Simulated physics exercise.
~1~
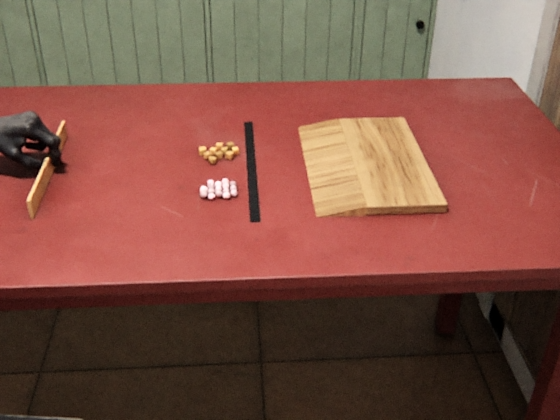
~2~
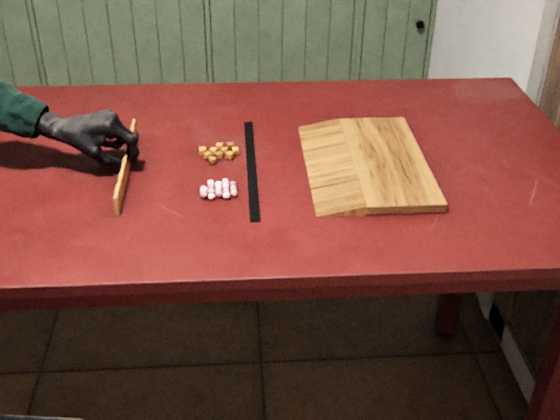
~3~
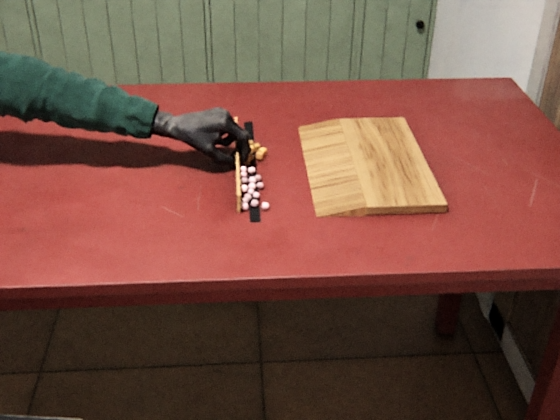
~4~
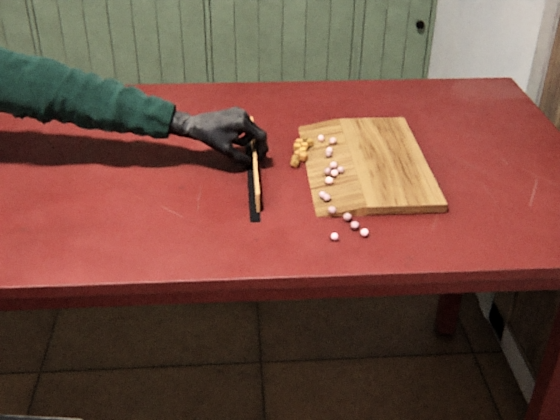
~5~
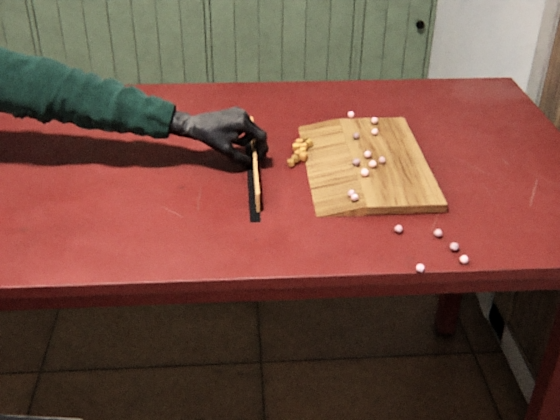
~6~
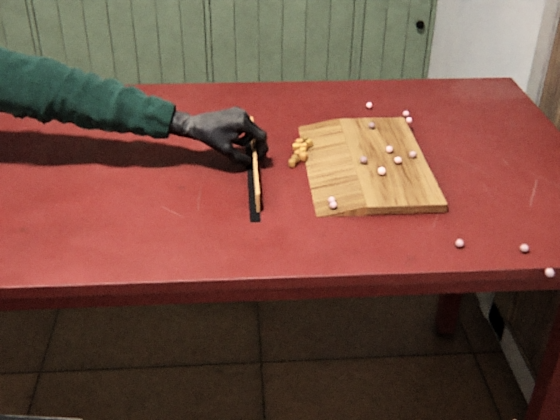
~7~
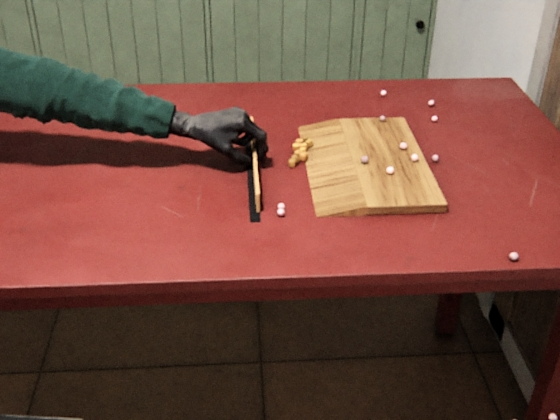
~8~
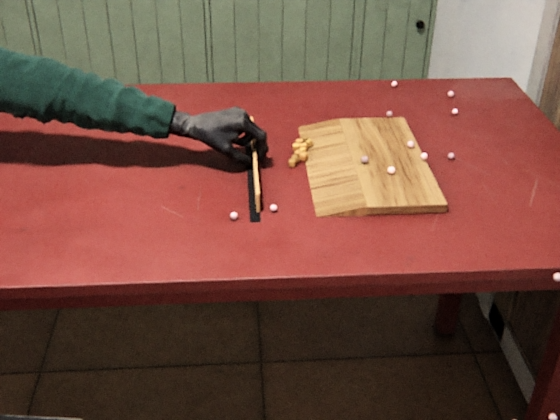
A gloved hand sweeps pink balls across a wooden wedge while yellow pieces stop beside its edge.
